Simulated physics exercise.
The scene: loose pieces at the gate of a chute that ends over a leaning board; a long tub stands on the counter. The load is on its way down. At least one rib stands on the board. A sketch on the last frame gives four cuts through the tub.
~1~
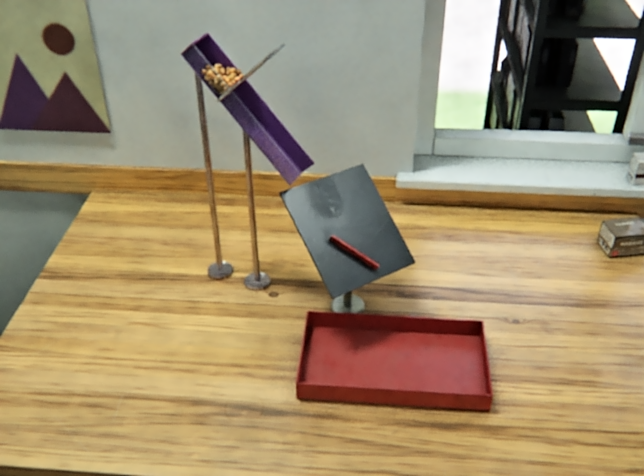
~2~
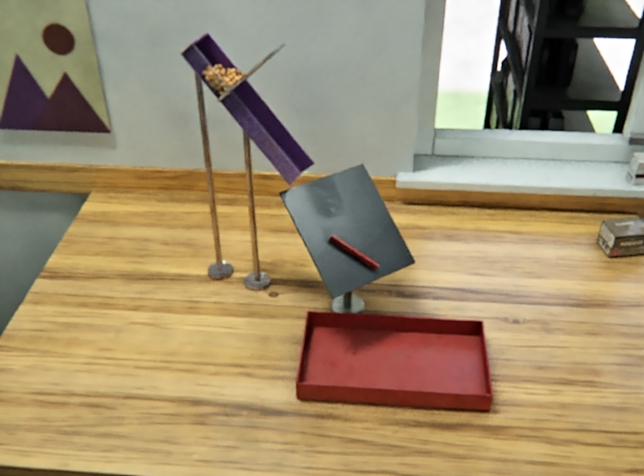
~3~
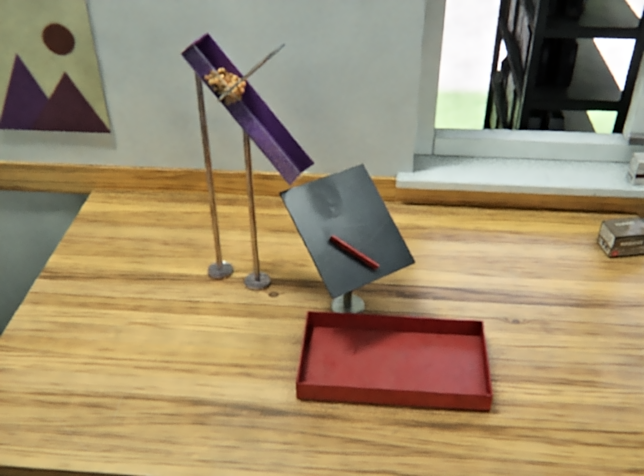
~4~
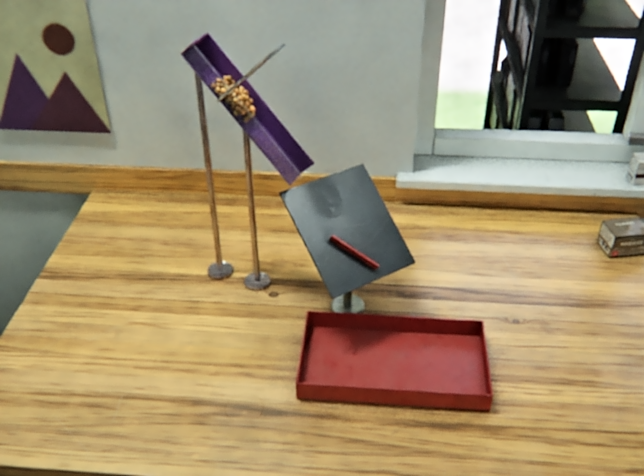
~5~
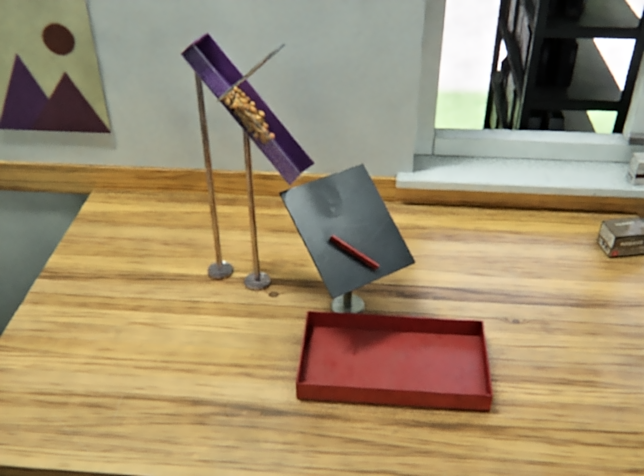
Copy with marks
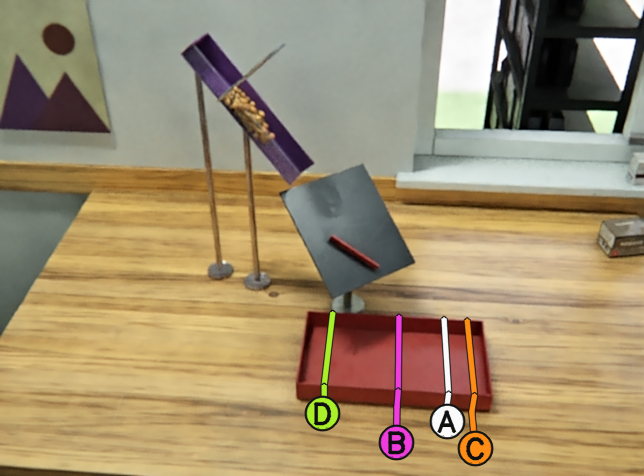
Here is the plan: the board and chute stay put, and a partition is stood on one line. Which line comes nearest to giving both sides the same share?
Use line A.
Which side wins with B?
Right.
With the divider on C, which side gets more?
More lands on the left.
On the marked copy, line A crosses the front rim at (448, 392); line B crosses the front rim at (398, 389); line C crosses the front rim at (474, 394); line D crosses the front rim at (324, 385).
With A, of what is caught, about half on the left of the divider, about half on the right.
With B, of what is caught, a stray few on the left of the divider, nearly all on the right.
With C, of what is caught, nearly all on the left of the divider, a stray few on the right.
With D, of what is caught, none on the left of the divider, all on the right.
